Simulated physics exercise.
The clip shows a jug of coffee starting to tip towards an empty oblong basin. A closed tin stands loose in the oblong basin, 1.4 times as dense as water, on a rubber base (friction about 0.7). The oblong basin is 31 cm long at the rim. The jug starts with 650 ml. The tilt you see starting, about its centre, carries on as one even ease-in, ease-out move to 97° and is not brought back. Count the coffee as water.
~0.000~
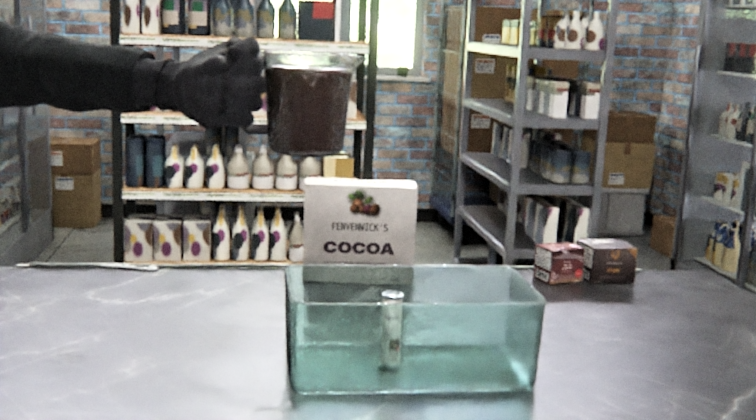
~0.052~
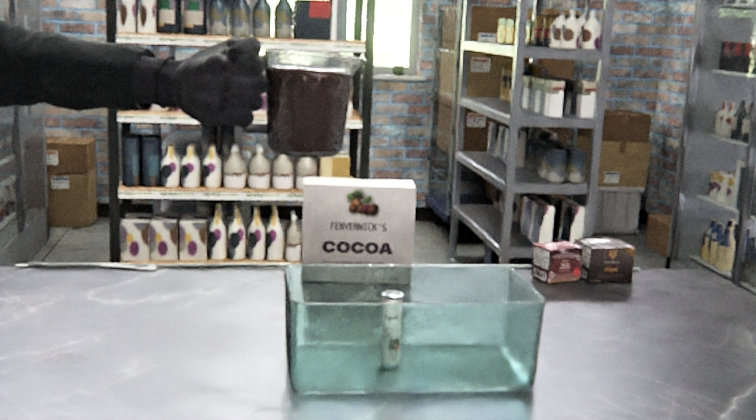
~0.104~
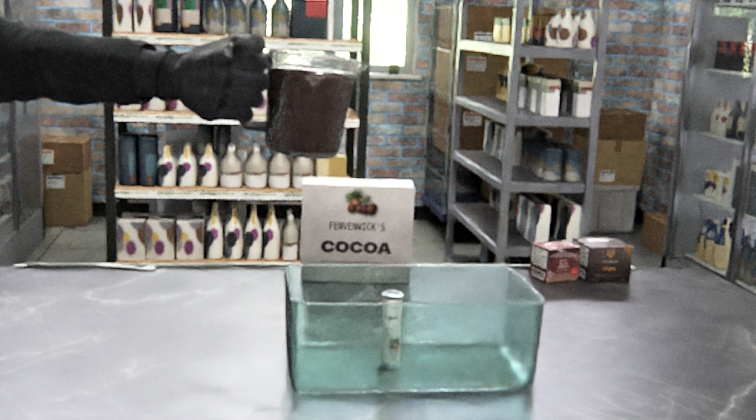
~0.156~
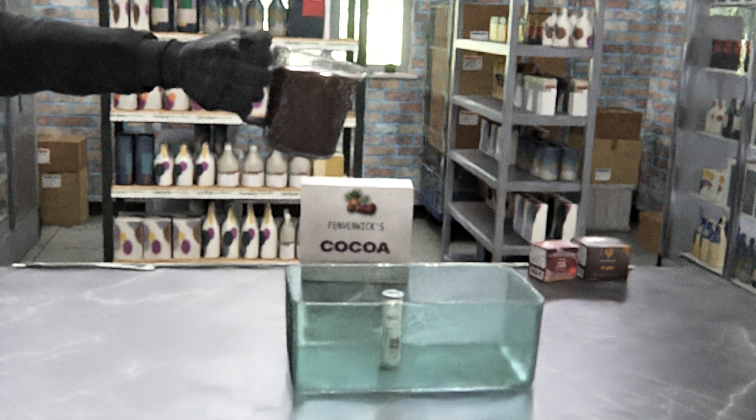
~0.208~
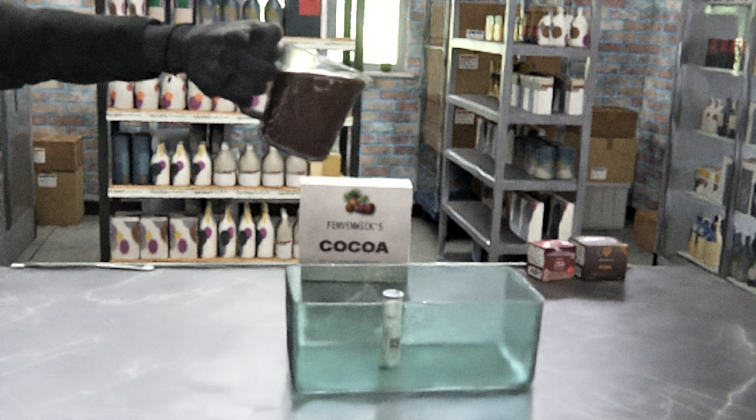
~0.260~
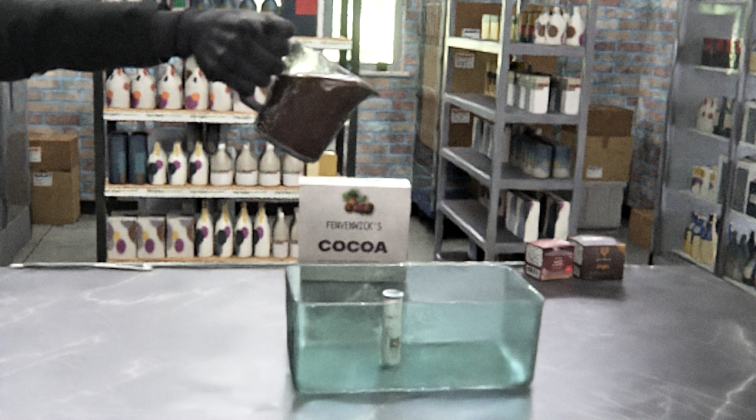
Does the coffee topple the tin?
The tin keeps standing.
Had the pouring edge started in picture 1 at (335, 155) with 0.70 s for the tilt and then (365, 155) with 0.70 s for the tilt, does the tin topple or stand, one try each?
First it falls; then it falls.
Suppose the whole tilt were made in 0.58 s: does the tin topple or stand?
Then it keeps standing.
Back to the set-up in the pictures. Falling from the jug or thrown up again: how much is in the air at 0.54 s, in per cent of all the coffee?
Near 32 in a hundred.
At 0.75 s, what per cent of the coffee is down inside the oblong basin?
About 50 per cent.
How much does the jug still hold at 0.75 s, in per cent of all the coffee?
Near 20 in a hundred.
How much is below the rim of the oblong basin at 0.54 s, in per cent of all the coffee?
Near 7 in a hundred.
Then, 0.54 s in, the tilt is 85° and 61 per cent is still to pour; the tin stands where it began.
Then, 0.75 s in, the tilt is 97° and 20 per cent is still to pour; the tin stands where it began.
Then, 0.96 s in, the tilt is 97° and 4 per cent is still to pour; the tin stands where it began.
Then, 1.20 s in, the tilt is 97° and 1 per cent is still to pour; the tin stands where it began.
Finally, the tin stands where it began.
